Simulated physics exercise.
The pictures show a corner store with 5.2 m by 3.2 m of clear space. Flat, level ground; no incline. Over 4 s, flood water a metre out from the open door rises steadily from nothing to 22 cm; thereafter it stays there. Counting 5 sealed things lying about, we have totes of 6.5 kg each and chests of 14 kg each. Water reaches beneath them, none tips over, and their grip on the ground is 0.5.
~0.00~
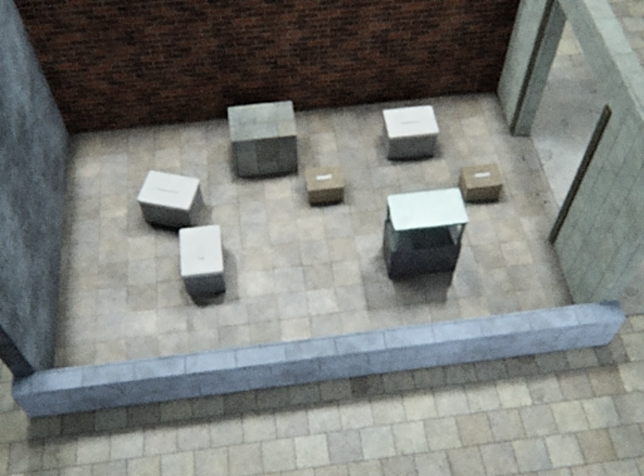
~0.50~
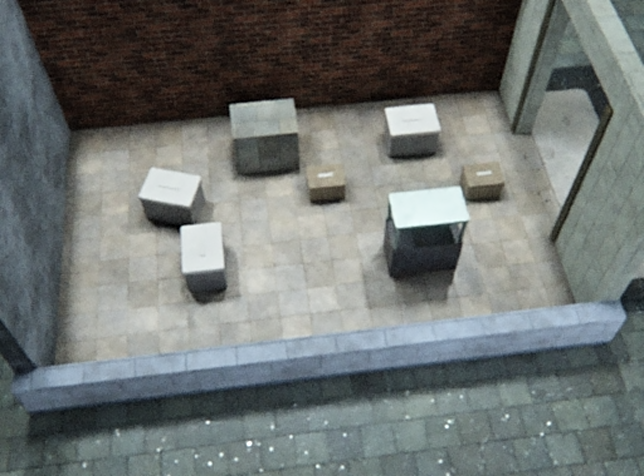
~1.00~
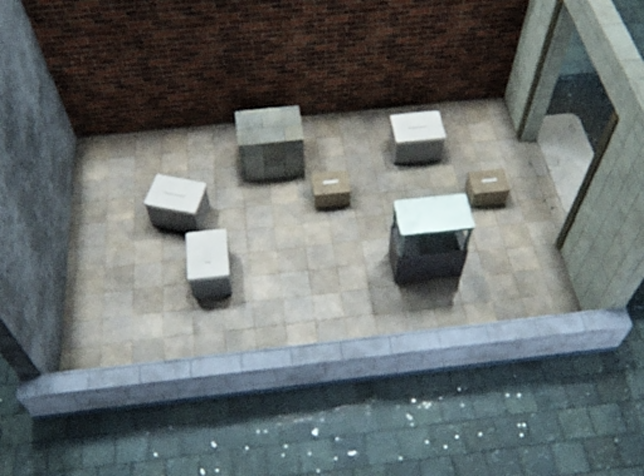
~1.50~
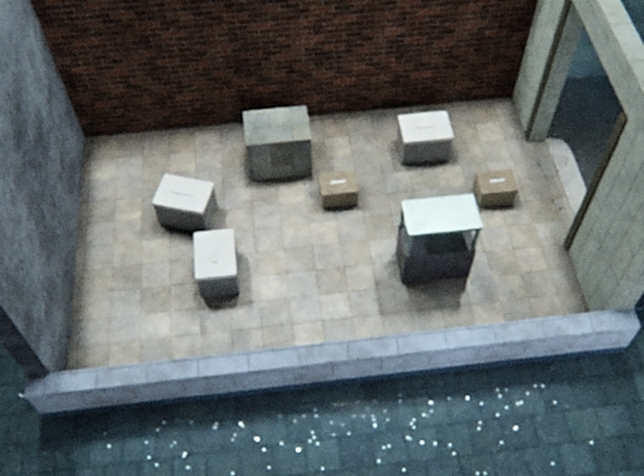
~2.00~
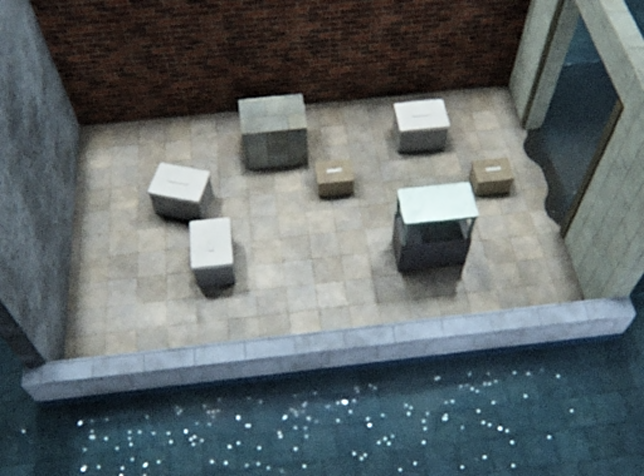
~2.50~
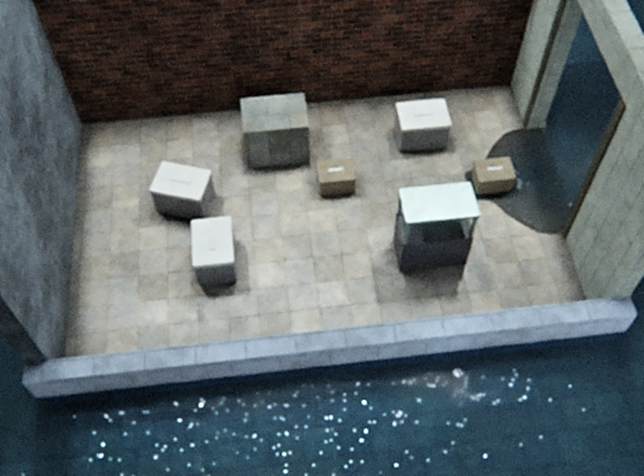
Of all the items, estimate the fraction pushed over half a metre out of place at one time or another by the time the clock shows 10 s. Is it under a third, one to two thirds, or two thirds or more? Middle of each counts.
Two thirds or more.
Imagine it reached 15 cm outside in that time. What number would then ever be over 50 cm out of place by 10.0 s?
Result: 3.
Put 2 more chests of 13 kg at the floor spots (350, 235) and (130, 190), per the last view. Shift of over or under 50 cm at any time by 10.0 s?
One by one: Above; below.
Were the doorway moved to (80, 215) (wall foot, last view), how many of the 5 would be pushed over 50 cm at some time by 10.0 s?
Then 3 of them would.
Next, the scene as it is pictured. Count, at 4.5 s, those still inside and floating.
Of them, 0.
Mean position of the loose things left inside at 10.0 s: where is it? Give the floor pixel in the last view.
Close to pixel (166, 238).
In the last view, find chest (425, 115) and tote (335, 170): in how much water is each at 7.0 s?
Roughly 12 and 7 cm.
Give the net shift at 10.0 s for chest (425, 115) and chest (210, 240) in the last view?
First 120 cm, then 140 cm.
After 3.5 s 1 of 5 are over 50 cm from their spots; 0 afloat.
After 4.5 s 1 of 5 are over 50 cm from their spots; 0 afloat.
After 7.0 s 3 of 5 are over 50 cm from their spots; 3 afloat.
After 10.0 s 5 of 5 are over 50 cm from their spots, and 5 have been at some point; 5 afloat.
